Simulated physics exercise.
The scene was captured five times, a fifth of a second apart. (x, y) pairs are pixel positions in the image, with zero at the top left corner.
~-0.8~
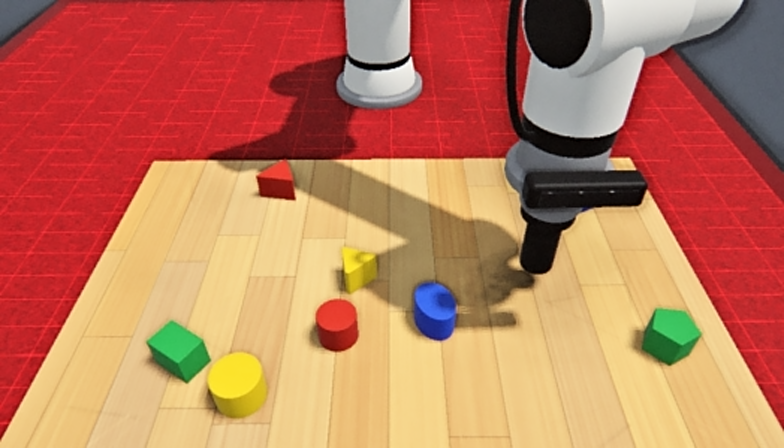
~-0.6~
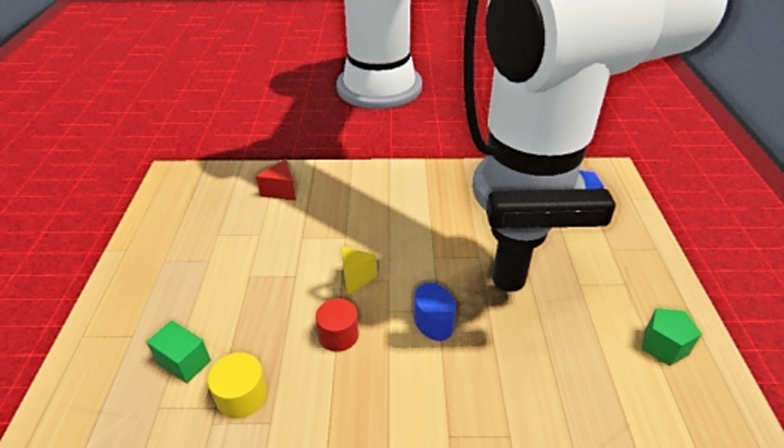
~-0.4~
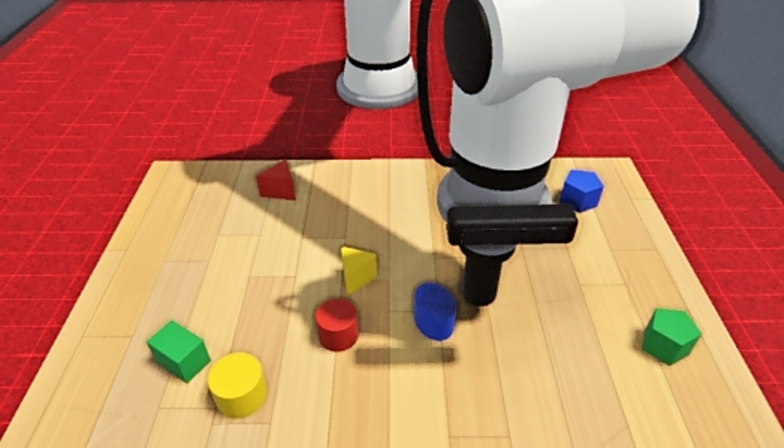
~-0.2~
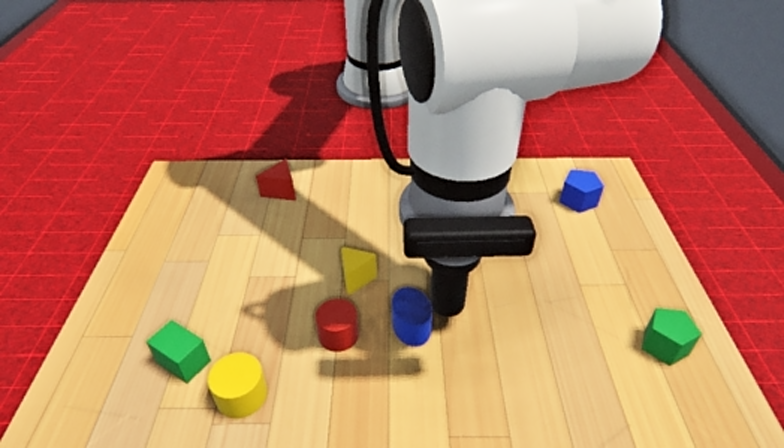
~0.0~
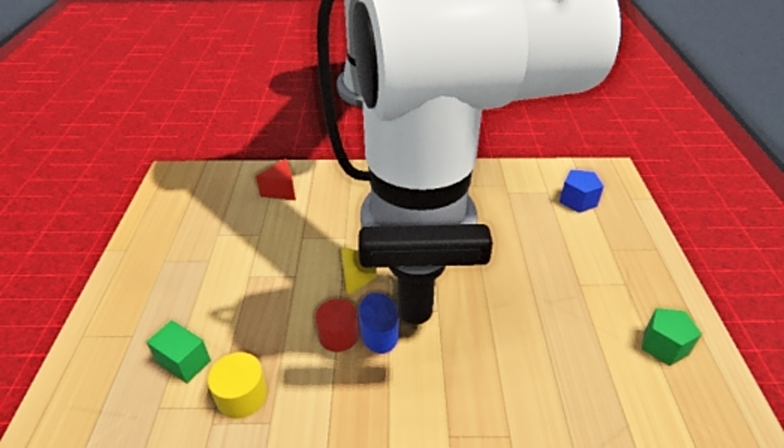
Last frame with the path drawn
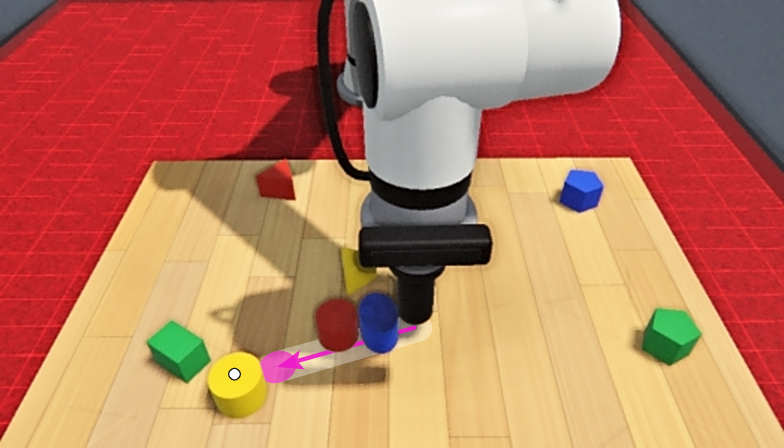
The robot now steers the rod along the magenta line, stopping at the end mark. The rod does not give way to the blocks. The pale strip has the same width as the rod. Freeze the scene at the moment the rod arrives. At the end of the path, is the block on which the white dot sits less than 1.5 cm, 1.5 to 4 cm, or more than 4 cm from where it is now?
It ends under 1.5 cm away.
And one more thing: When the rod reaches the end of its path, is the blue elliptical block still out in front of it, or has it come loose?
I expect it to be in front.
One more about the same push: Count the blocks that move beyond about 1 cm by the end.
Two blocks.
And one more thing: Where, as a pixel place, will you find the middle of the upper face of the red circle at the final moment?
Top centre: (224, 305).
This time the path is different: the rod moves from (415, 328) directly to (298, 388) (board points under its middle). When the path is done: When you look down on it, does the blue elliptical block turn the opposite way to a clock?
No.
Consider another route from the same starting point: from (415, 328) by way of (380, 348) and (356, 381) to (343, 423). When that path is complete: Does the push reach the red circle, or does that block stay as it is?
Shifted.
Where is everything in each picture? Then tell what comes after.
Rod tip at (535, 264); block tops, yellow circle at (234, 374); red circle at (336, 314); blue elliptical block at (435, 300), in the first picture.
Rod at (509, 281); blocks unchanged, in the second picture.
Rod at (479, 295); blocks unchanged, in the third picture.
Rod at (447, 305); blue elliptical block at (412, 305), in the fourth picture.
Rod at (415, 312); yellow circle at (234, 374); red circle at (336, 314); blue elliptical block at (379, 312), in the fifth picture.
Path on the board, from (415, 328) directly to (278, 367); the dot is on the yellow circle.
On the path given first. One third of the way, rod at (369, 325); red circle at (291, 316); blue elliptical block at (331, 319), turned 20° clockwise.
Two thirds of the way, rod at (321, 338); red circle at (249, 312); blue elliptical block at (283, 327), turned 40° clockwise.
At the end, rod at (274, 352); yellow circle in place; red circle at (224, 305); blue elliptical block at (238, 332), turned 65° clockwise.
